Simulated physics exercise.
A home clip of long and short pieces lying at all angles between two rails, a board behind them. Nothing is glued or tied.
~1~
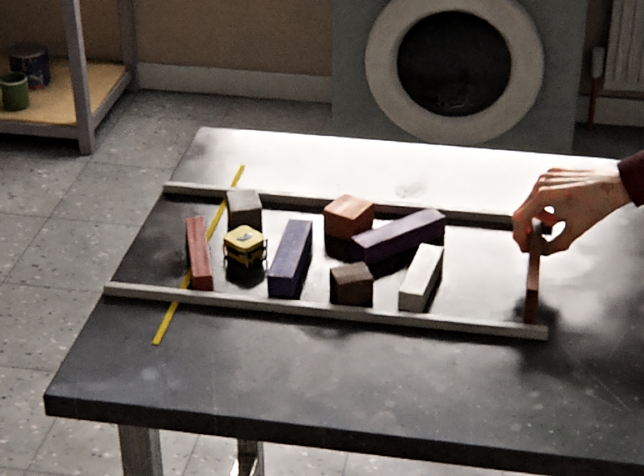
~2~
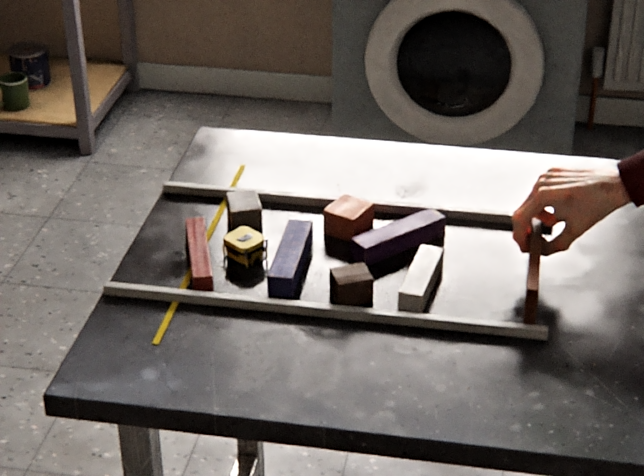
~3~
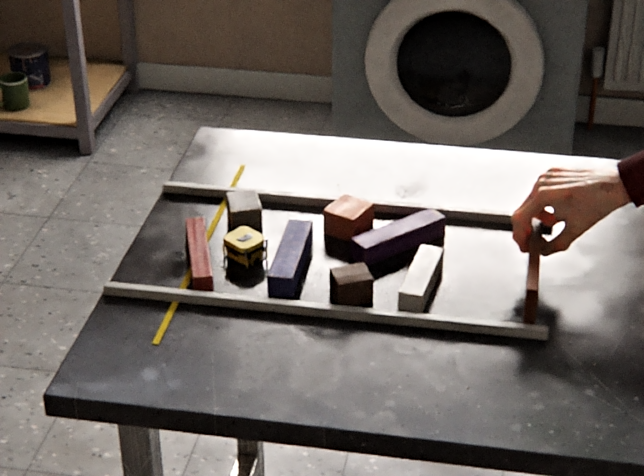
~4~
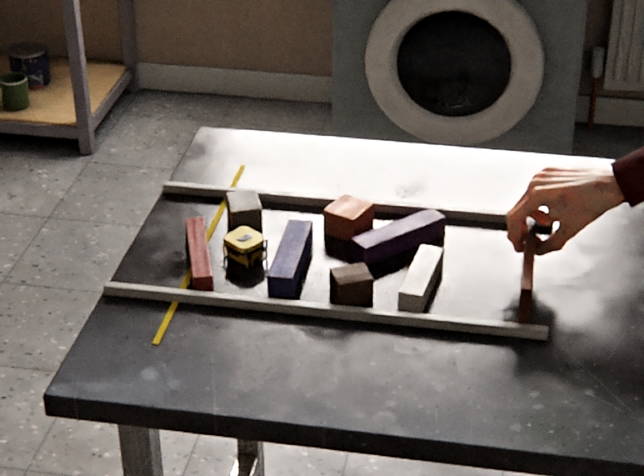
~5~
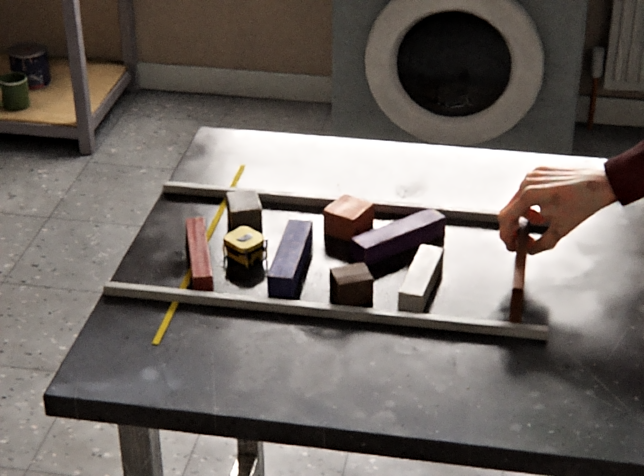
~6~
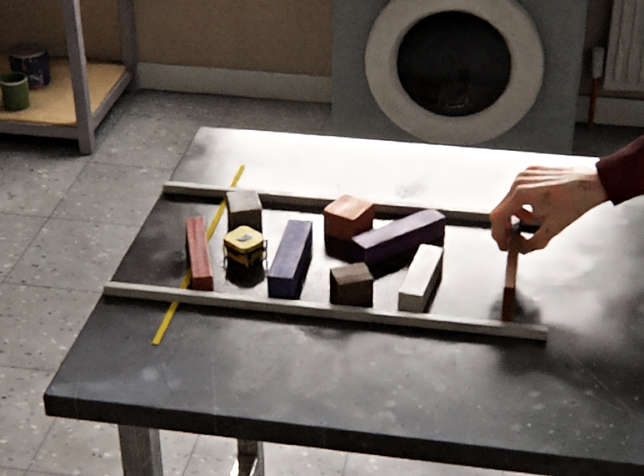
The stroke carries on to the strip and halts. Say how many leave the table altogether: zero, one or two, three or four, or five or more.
The number that fall off is three or four.
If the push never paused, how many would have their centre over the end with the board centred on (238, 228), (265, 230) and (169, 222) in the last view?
It would be 1, 0 and 6.
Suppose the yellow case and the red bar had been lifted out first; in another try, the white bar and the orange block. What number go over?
It would be 1 and 1.
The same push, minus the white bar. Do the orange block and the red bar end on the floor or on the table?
The orange block is kept; the red bar tumbles off.
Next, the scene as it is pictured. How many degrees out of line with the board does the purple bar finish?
Near 20 degrees.
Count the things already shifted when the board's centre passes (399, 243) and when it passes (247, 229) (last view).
3 and 8.
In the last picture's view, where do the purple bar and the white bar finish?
First (184, 219), then (183, 256).
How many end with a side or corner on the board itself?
The number is 2.
Early on, none off yet; red bar at rest near (199, 254); grey block at rest near (244, 212); yellow case at rest near (245, 248).
Finally, the number that fall off is three or four; lost, yellow case, grey block and red bar.
